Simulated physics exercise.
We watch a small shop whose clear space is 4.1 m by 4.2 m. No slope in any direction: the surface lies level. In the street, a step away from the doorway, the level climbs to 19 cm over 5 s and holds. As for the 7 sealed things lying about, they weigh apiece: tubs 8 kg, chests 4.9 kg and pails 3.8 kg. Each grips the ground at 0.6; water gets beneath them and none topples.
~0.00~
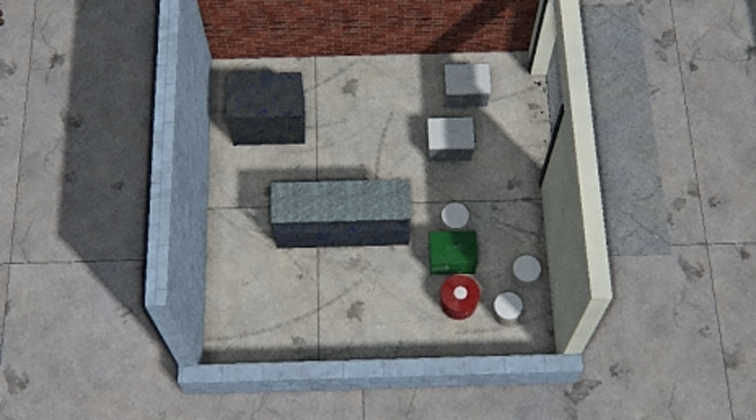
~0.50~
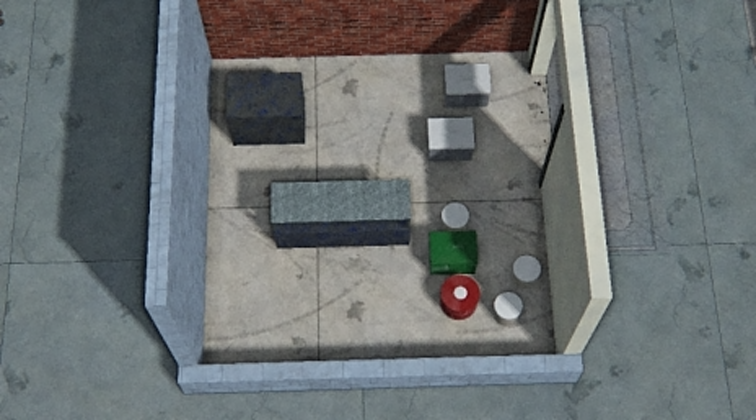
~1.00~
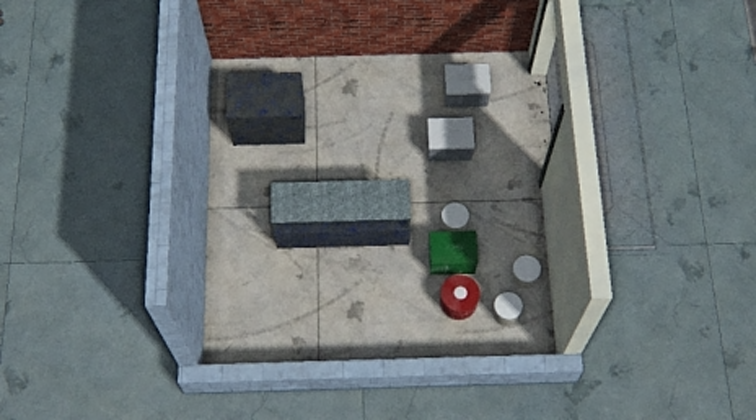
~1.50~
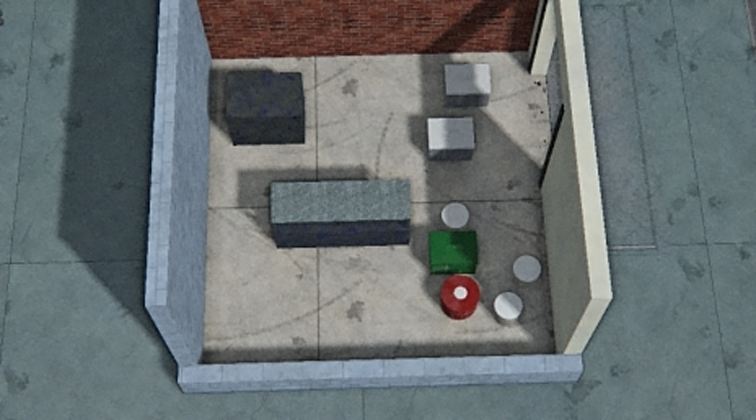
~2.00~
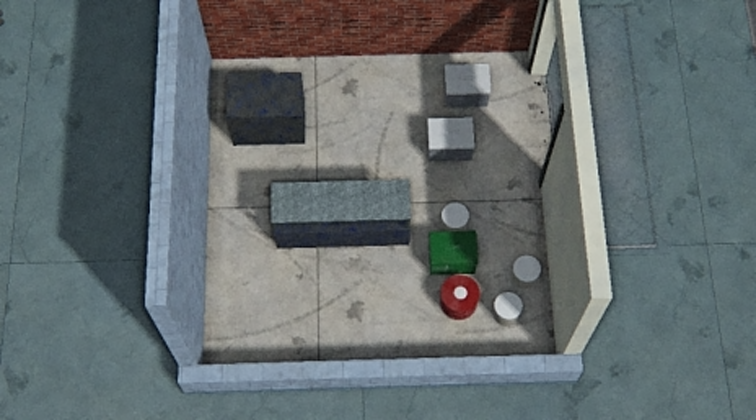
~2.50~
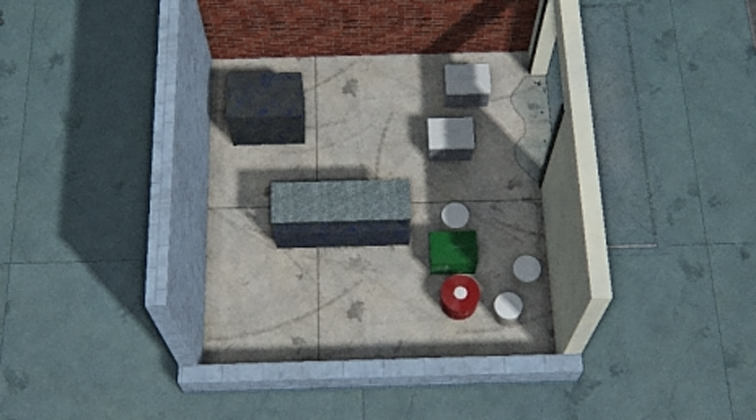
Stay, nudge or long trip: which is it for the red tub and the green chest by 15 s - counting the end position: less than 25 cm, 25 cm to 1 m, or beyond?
By that time the red tub has shifted a little and the green chest has shifted a little.
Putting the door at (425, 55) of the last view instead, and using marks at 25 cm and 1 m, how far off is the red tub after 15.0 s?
Note: Red tub displaced a long way.
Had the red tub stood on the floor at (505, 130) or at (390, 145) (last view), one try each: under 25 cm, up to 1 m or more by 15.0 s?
From the first spot it would go a long distance, and from the second it would go a long distance.
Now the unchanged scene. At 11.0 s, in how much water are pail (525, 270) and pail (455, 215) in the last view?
I'd estimate 2 cm for the first and 5 cm for the second.
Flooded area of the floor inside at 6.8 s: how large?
I'd estimate close to 10.5 m2.
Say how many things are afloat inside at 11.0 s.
4 at that moment.
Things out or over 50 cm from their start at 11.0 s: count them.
I count 2.
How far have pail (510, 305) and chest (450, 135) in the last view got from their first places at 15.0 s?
40 cm, 250 cm.
After 3.5 s the red tub is near (460, 293), 0.0 m from its start, aground; the green chest is near (454, 247), 0.0 m from its start, aground; 0 afloat.
After 6.8 s the red tub is near (460, 293), 0.0 m from its start, aground; the green chest is near (455, 249), 0.0 m from its start, aground; 2 afloat.
After 11.0 s the red tub is near (461, 293), 0.0 m from its start, aground; the green chest is near (463, 257), 0.2 m from its start, afloat; 4 afloat.
After 15.0 s the red tub is near (504, 333), 0.7 m from its start, afloat; the green chest is near (504, 235), 0.6 m from its start, afloat; 7 afloat.
